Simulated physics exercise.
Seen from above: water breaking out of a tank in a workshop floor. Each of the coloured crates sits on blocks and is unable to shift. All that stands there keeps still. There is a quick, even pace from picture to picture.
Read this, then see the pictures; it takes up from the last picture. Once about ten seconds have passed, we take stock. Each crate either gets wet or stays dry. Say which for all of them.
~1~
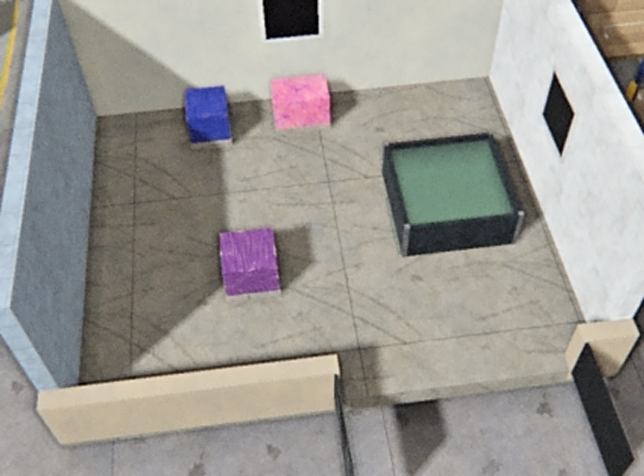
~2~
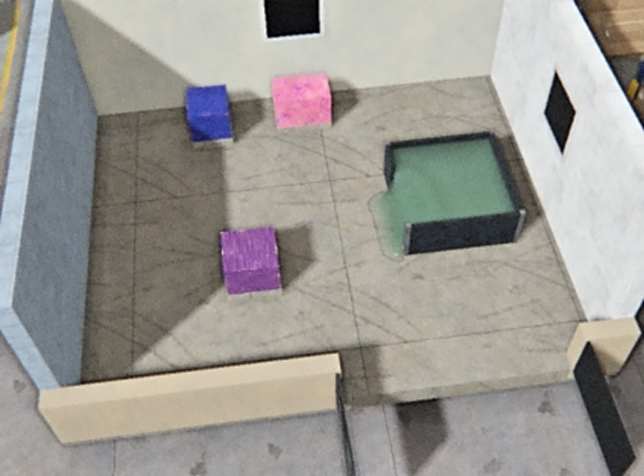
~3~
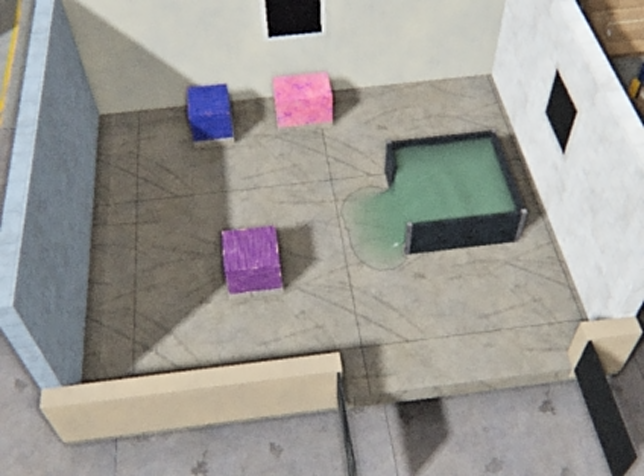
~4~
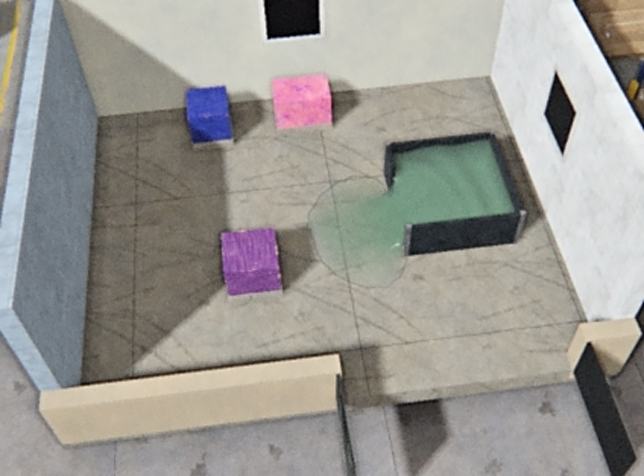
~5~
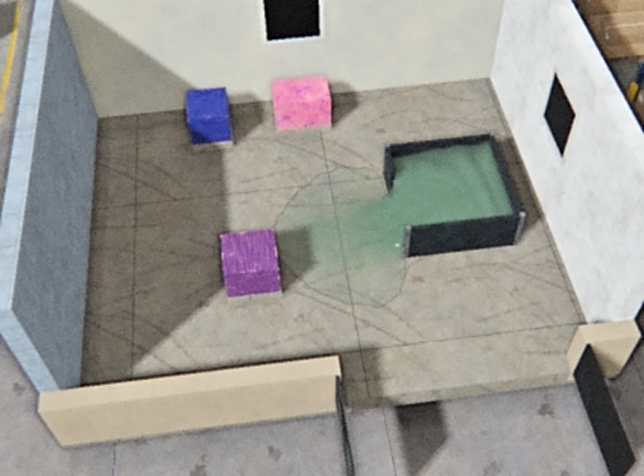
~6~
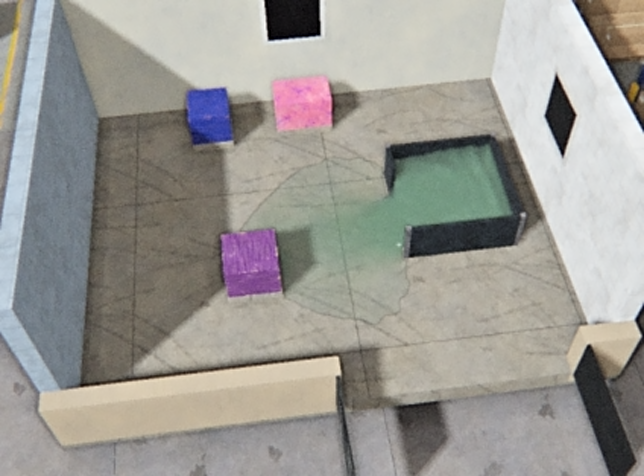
The purple crate gets wet; the pink crate stays dry; the blue crate stays dry.
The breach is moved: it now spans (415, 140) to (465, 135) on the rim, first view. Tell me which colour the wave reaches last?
The purple one.
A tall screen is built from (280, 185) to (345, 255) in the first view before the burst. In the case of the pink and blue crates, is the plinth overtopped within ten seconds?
Pink: Is reached; blue: Is reached.
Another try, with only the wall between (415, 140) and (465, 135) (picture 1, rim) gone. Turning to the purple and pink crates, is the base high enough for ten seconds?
The purple one is untouched; the pink one is reached.
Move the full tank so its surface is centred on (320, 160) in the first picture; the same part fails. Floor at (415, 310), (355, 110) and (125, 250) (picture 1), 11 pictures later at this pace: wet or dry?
Results in order - left untouched, left untouched, swamped.
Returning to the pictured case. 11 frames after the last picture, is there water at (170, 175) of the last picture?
Lab note: Spot reads soaked.
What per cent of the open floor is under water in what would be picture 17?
About 40 per cent.
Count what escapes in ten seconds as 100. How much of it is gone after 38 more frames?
Around 60 per cent.
A moment on, water covers 30 % of the floor; the purple crate water round its plinth, the pink crate not reached, the blue crate not reached.
Next, water covers 40 % of the floor; the purple crate water round its plinth, the pink crate water round its plinth, the blue crate water round its plinth.
Then, water covers 55 % of the floor; the purple crate water round its plinth, the pink crate water round its plinth, the blue crate water round its plinth.
Later, water covers 60 % of the floor; the purple crate water round its plinth, the pink crate water round its plinth, the blue crate water round its plinth.
In the end, water covers 75 % of the floor; the purple crate was topped, the pink crate stayed above the water, the blue crate stayed above the water.
